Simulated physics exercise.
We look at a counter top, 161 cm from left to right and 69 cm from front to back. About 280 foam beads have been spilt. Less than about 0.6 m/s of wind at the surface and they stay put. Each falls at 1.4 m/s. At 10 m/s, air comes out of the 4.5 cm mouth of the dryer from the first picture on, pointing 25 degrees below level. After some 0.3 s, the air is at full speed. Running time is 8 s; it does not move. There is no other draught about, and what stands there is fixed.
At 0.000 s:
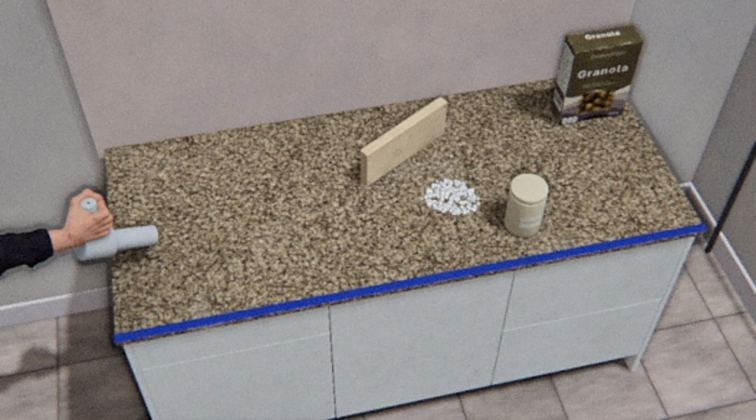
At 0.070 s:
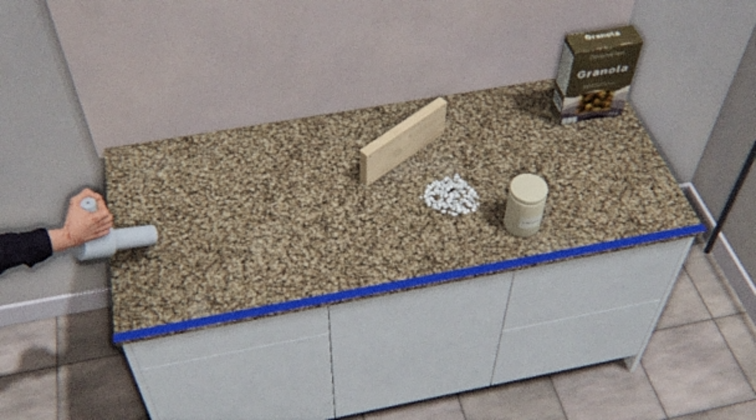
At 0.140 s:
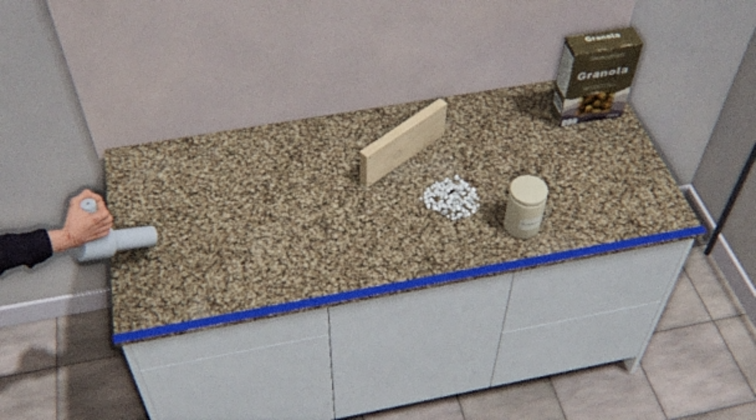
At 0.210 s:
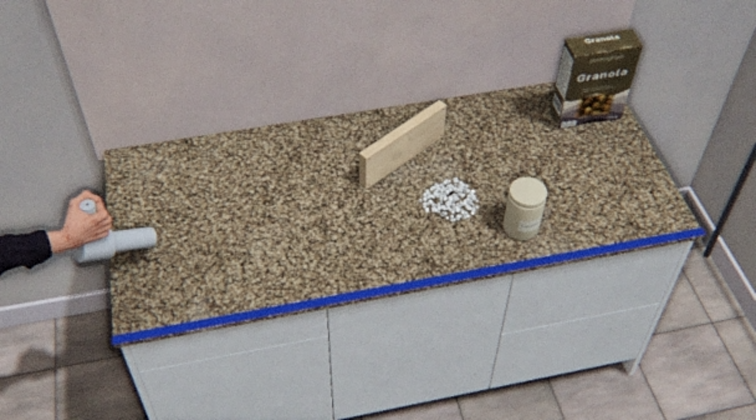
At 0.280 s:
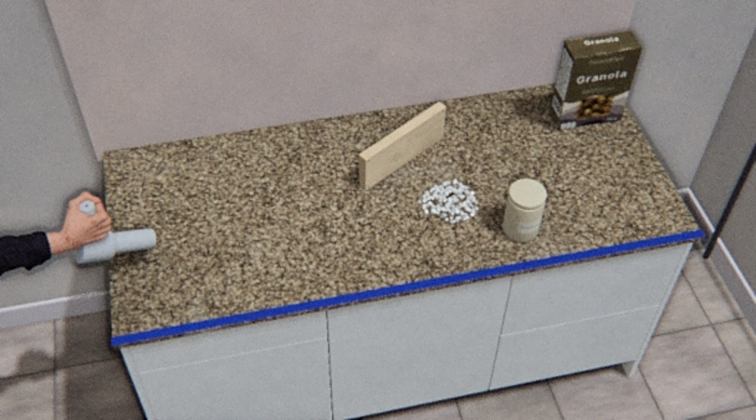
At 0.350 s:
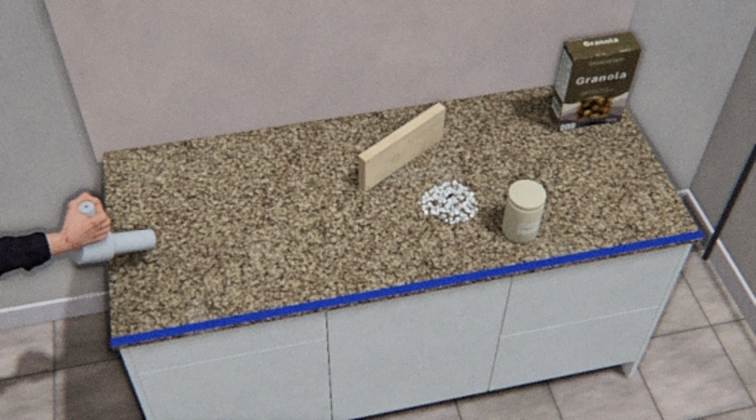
A hand held a pale dryer still at the left end of a speckled counter, pointing right, while the small white beads, board, jar and granola box all stayed where they were.
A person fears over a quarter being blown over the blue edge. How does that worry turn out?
My money says the one-in-four line is respected at that edge.
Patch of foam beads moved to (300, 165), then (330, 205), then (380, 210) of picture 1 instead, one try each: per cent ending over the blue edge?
It goes 0 %, then 5 %, then 10 %.
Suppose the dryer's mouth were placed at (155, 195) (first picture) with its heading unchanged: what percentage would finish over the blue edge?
In that case roughly 1 percent.
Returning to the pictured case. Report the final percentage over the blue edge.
I'd estimate around 2 %.
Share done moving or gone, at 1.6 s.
Estimated share: Near 2 %.
After 1.6 s, 0 % are over the blue edge; the middle of those still in play is near (596, 184); 2 % have settled or left.
After 2.6 s, 1 % are over the blue edge; 84 % have settled or left.
After 4.4 s, 1 % are over the blue edge; 95 % have settled or left.
After 8.0 s, at the end, 2 % are over the blue edge.
